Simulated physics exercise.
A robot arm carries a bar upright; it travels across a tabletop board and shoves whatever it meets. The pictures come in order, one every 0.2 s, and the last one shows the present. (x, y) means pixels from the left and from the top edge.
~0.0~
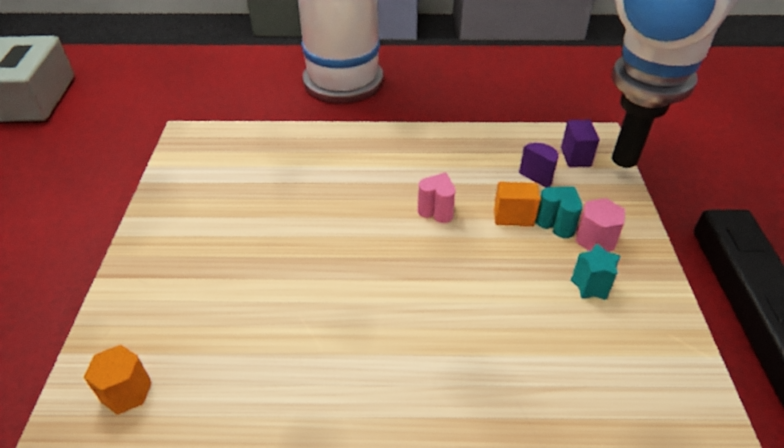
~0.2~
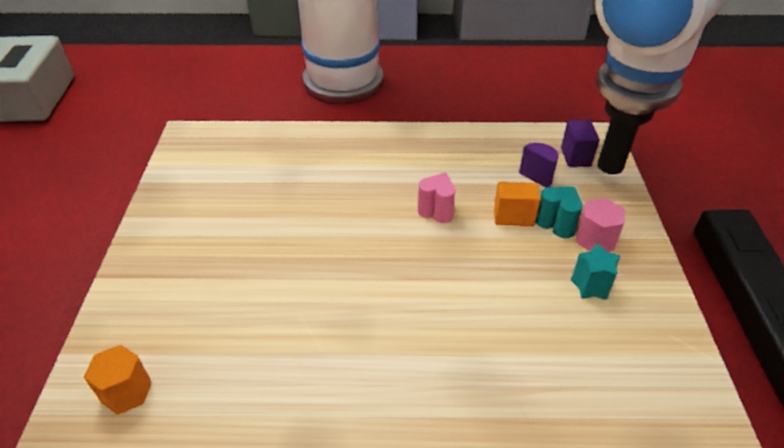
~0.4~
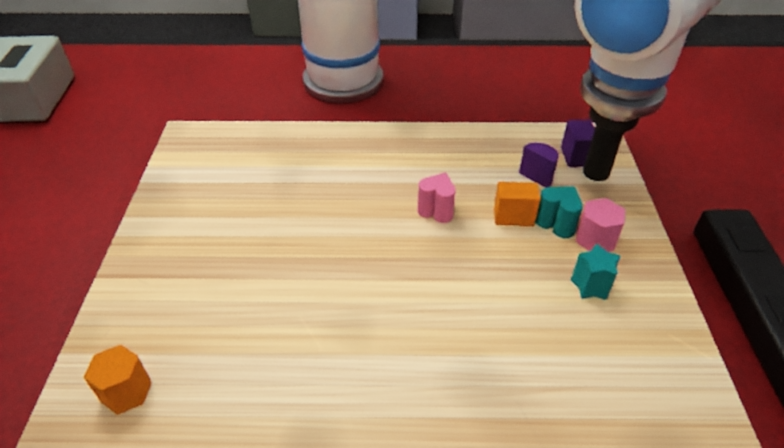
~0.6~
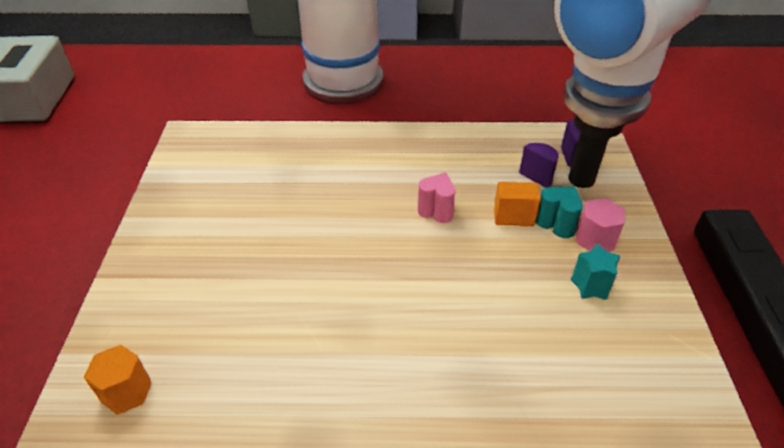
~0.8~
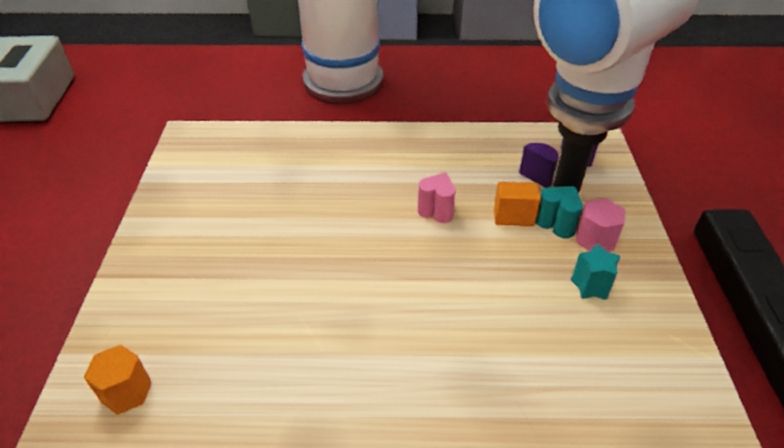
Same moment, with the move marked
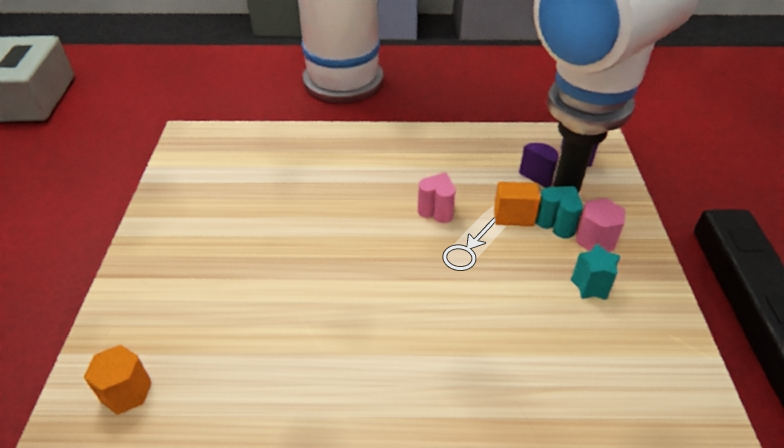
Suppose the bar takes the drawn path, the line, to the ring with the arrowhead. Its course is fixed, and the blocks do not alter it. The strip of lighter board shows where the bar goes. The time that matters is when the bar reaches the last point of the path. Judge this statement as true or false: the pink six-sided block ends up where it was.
The statement is correct.
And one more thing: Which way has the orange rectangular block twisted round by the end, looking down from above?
Counter-clockwise, from overhead.
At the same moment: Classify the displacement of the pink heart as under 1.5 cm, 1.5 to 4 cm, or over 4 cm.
Once the path is done, the pink heart lies within 1.5 cm of its present place.
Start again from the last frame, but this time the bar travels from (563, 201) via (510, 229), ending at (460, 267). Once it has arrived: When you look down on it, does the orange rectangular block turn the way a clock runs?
Yes
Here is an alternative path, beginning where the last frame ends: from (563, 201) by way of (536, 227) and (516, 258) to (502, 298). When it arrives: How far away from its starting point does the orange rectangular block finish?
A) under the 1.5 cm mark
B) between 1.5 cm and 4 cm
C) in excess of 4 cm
B (between 1.5 cm and 4 cm)
The drawn path runs from (563, 201) over (518, 207) and (486, 229) to (459, 258).
The first path, step by step. One third of the way, bar at (520, 193); orange rectangular block at (499, 198), turned 15° anticlockwise.
Two thirds of the way, bar at (488, 215); orange rectangular block at (469, 223), turned 30° anticlockwise.
At the end, bar at (461, 243); pink heart not moved; orange rectangular block at (442, 255), turned 35° anticlockwise; pink six-sided block not moved.
